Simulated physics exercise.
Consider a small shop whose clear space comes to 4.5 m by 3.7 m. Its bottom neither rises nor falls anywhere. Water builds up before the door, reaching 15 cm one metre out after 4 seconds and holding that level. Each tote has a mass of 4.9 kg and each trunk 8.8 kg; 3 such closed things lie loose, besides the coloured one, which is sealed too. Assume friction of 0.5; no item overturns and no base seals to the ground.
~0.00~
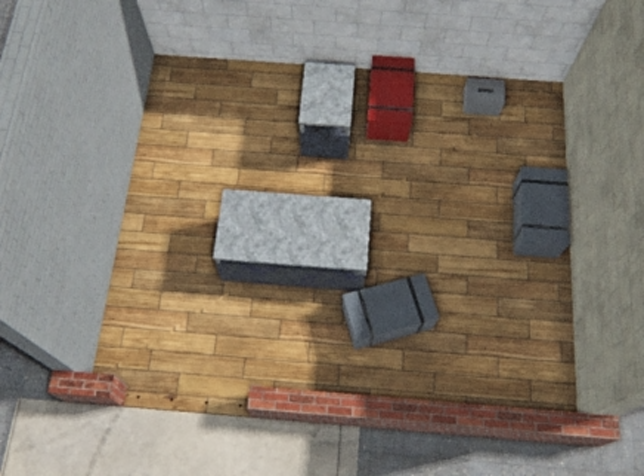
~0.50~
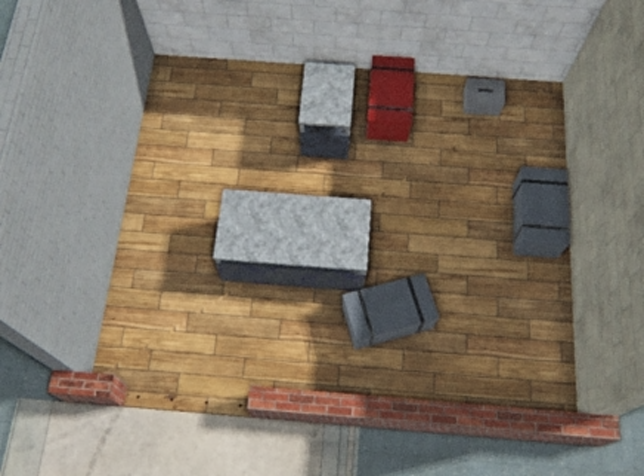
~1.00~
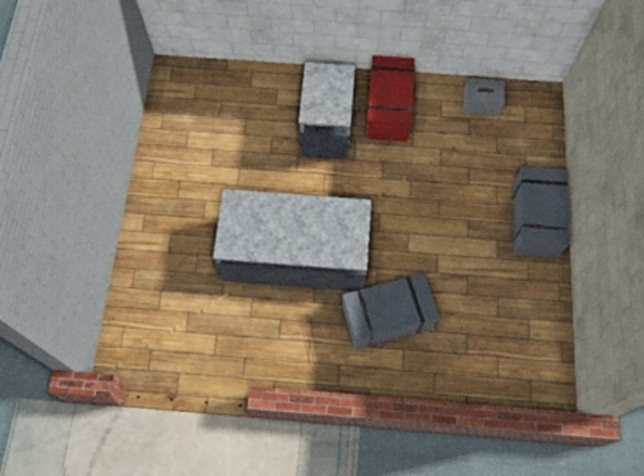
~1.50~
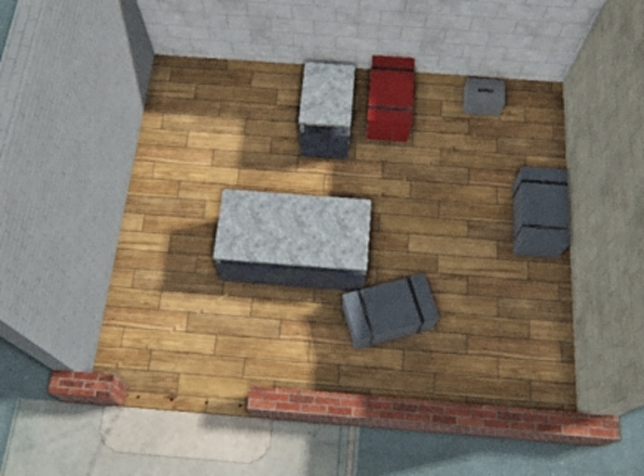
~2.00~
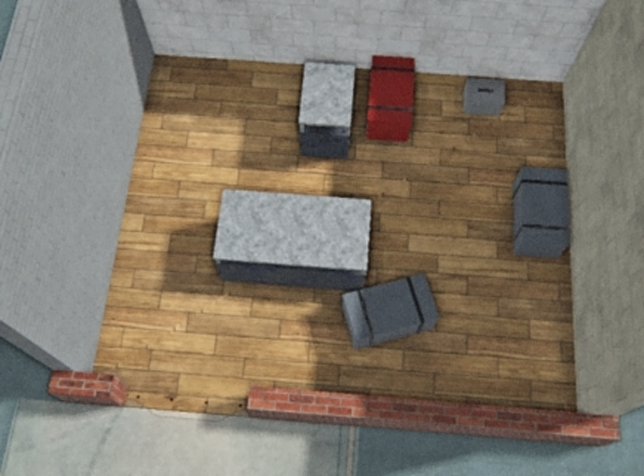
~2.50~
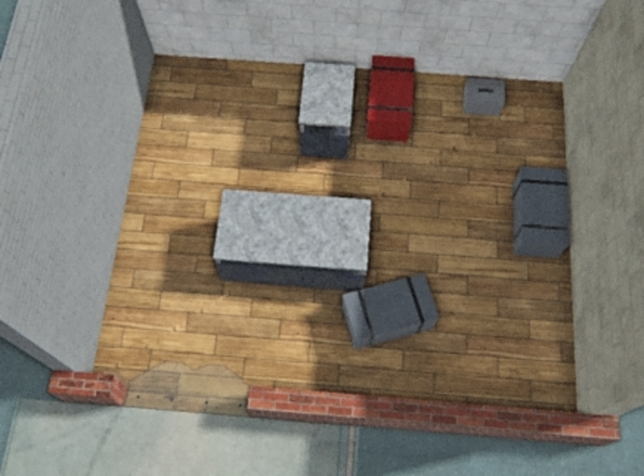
Water spreads over the paving outside a small wood-floored room seen from above, then a shallow patch enters through the gap in the low brick wall, while the red trunk, gray containers and stone-topped blocks stay still.
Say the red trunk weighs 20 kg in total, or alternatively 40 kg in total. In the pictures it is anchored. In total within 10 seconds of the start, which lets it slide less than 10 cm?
Only heavy ballast does the job.
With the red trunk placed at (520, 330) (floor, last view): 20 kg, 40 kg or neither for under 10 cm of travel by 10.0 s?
Short answer: Any load.
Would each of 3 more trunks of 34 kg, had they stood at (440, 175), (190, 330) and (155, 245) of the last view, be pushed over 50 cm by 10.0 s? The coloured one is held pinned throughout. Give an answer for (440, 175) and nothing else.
The shift ends up within the mark.
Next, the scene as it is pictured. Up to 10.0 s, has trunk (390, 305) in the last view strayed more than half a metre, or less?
Result: Threshold exceeded.
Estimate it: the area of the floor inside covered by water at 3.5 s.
Somewhere around 1.5 m2, roughly.
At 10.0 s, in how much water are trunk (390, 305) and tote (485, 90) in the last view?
Depths: Near 7 cm, then near 2 cm.
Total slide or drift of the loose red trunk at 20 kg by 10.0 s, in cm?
Total path: Approx. 20 cm.
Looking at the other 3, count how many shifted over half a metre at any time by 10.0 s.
The total is 1.
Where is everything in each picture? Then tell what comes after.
In the first picture, the red trunk at (392, 89), on the bottom; 0.0 m2 under water; 0 of 4 have shifted.
In the second picture, the red trunk at (392, 89) rests on the ground; water covers 0.0 m2; 0 of 4 have shifted.
In the third picture, the red trunk at (392, 89), on the bottom; water covers 0.0 m2; 0 of 4 have shifted.
In the fourth picture, the red trunk at (392, 89), on the bottom; water covers 0.0 m2; 0 of 4 have shifted.
In the fifth picture, the red trunk at (392, 89) rests on the ground; water covers 0.0 m2; 0 of 4 have shifted.
In the sixth picture, the red trunk at (392, 89), on the bottom; 0.2 m2 under water; 0 of 4 have shifted.
After 3.5 s the red trunk would be 0 cm from its start with 20 kg and 0 cm from its start with 40 kg; 0 cm of water round it then.
After 4.5 s the red trunk would be 0 cm from its start with 20 kg and 0 cm from its start with 40 kg; 0 cm of water round it then.
After 7.0 s the red trunk would be 0 cm from its start with 20 kg and 0 cm from its start with 40 kg; 0 cm of water round it then.
After 10.0 s the red trunk would be 19 cm from its start with 20 kg and 0 cm from its start with 40 kg; 5 cm of water round it then.
